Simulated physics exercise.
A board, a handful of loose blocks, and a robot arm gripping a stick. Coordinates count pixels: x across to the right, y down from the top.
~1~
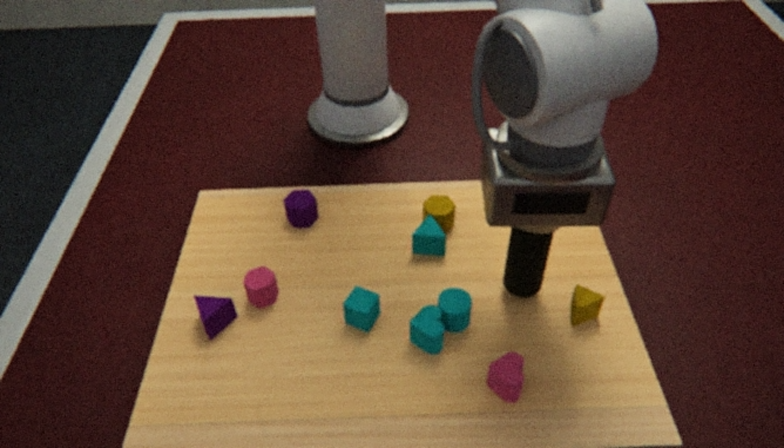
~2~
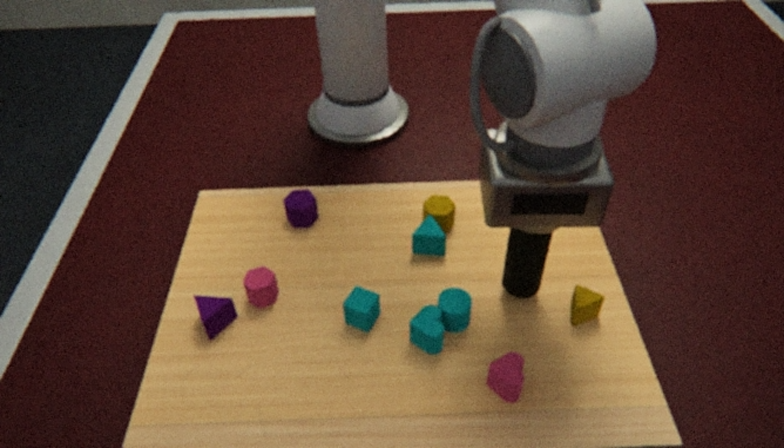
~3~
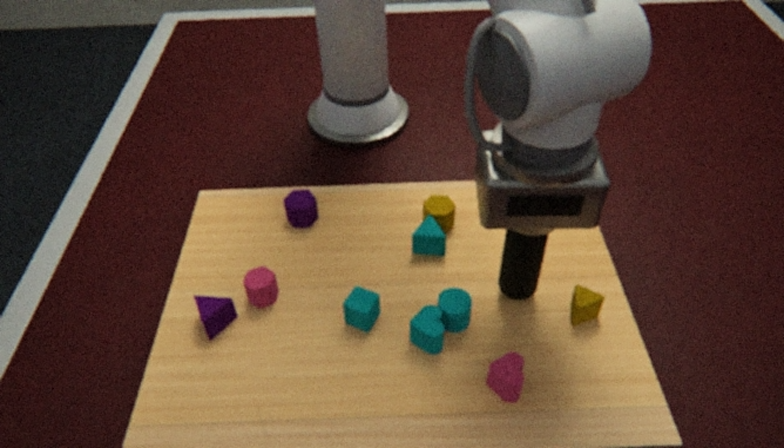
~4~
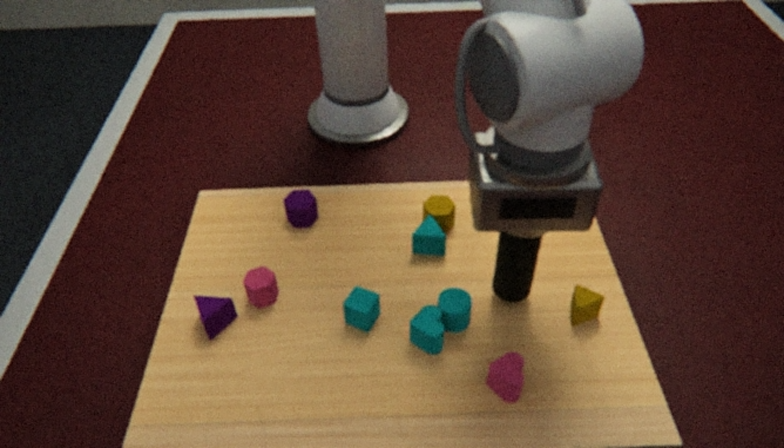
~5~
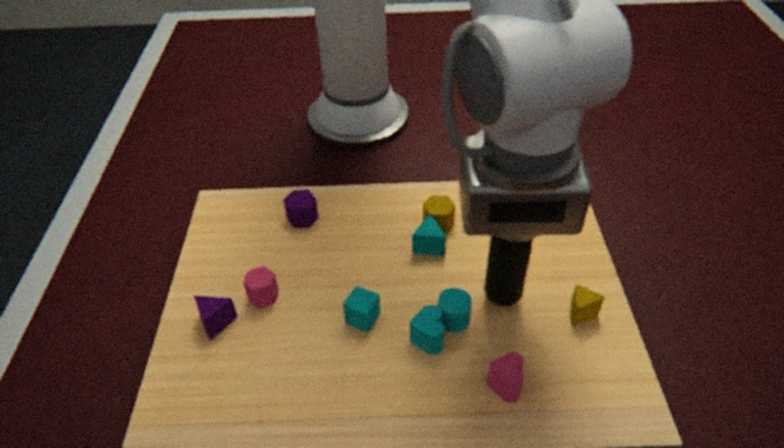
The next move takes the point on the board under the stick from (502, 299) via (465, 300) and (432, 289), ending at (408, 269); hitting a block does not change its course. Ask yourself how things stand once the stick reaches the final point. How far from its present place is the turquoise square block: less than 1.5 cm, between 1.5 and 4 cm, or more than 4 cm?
Of the three bands, it's under 1.5 cm.
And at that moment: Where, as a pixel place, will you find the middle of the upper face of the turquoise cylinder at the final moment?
The middle of its upper face will lie at (428, 300).
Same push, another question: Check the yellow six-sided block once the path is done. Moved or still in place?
Put simply, it stays right there.
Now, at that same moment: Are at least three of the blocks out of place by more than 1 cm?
Short answer: No.
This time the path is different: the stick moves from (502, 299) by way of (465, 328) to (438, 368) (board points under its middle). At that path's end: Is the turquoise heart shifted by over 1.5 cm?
Yes
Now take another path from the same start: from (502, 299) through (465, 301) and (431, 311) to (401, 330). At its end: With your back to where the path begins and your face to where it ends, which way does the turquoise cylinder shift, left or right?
It slides leftward.
What follows on the original path. One third of the way, stick (465, 291); turquoise heart (423, 326); turquoise cylinder (443, 302).
Two thirds of the way, stick (432, 280); turquoise heart (419, 329), turned 20° anticlockwise; turquoise cylinder (428, 300).
At the end, stick (408, 260); turquoise square block in place; turquoise heart (419, 329), turned 20° anticlockwise; yellow six-sided block in place; turquoise cylinder (428, 300).
